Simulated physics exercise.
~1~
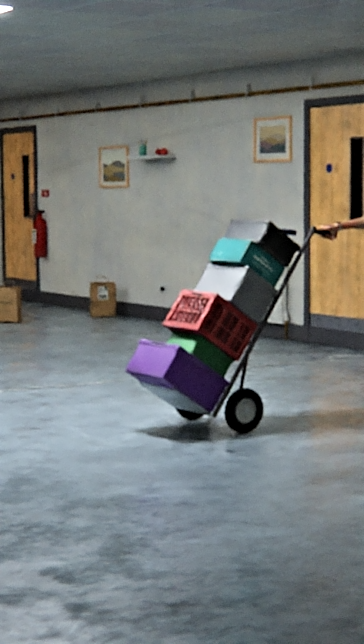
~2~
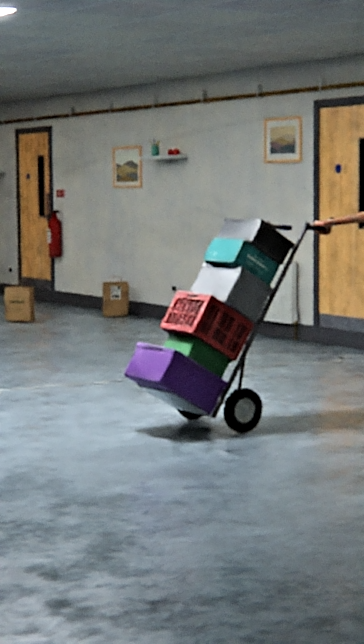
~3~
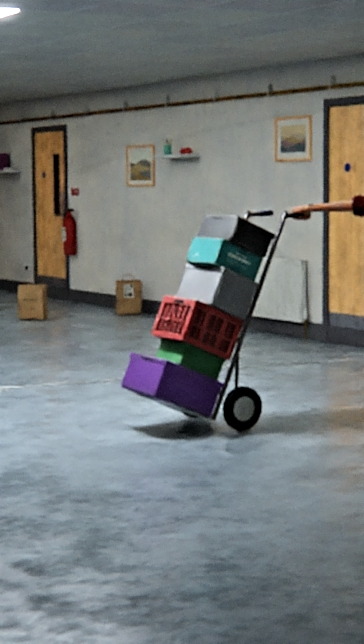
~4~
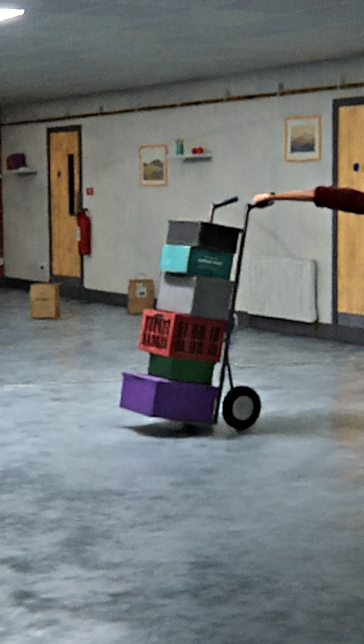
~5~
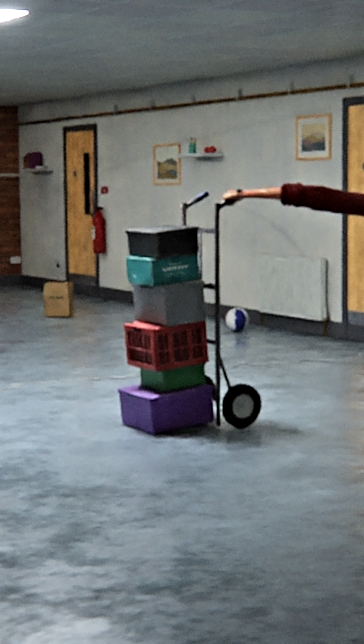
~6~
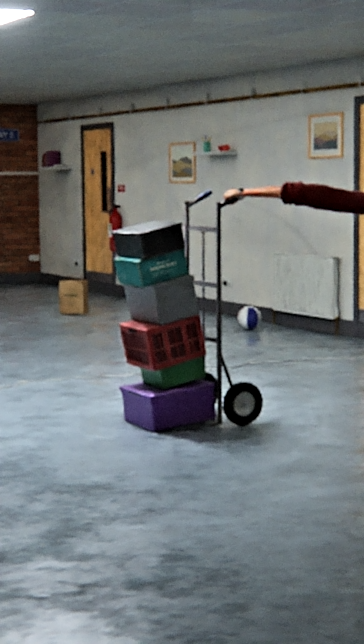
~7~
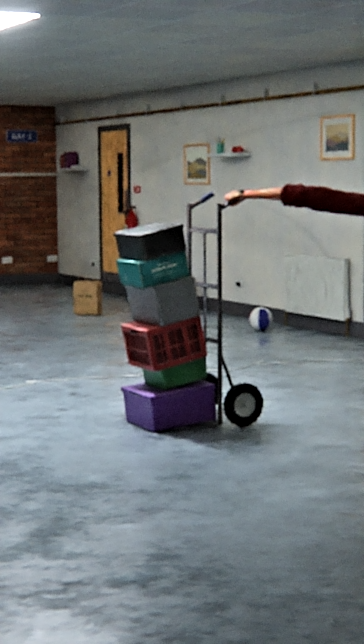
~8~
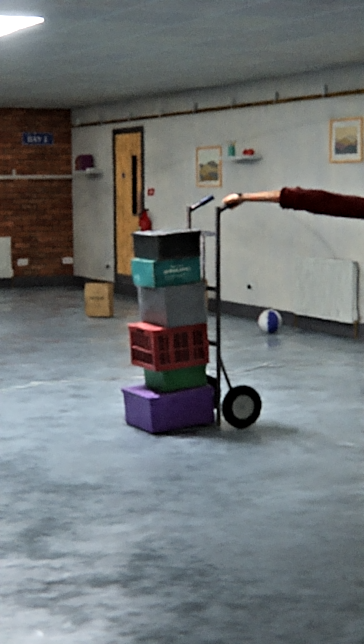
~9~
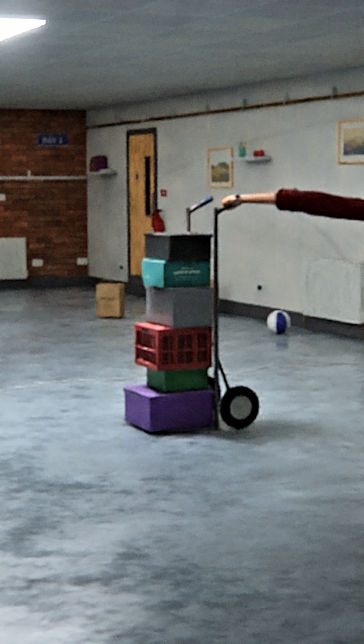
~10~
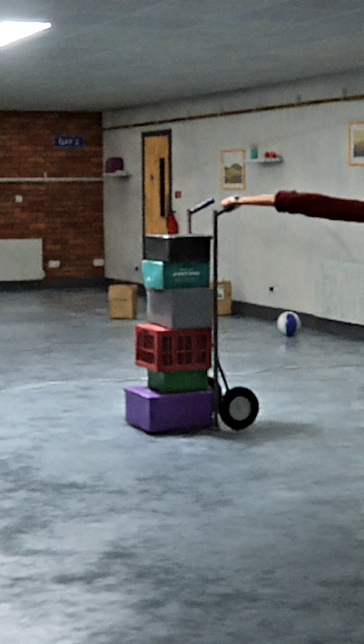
A loaded hand truck is tipped upright by a hand, its stack wobbling left before settling straight.
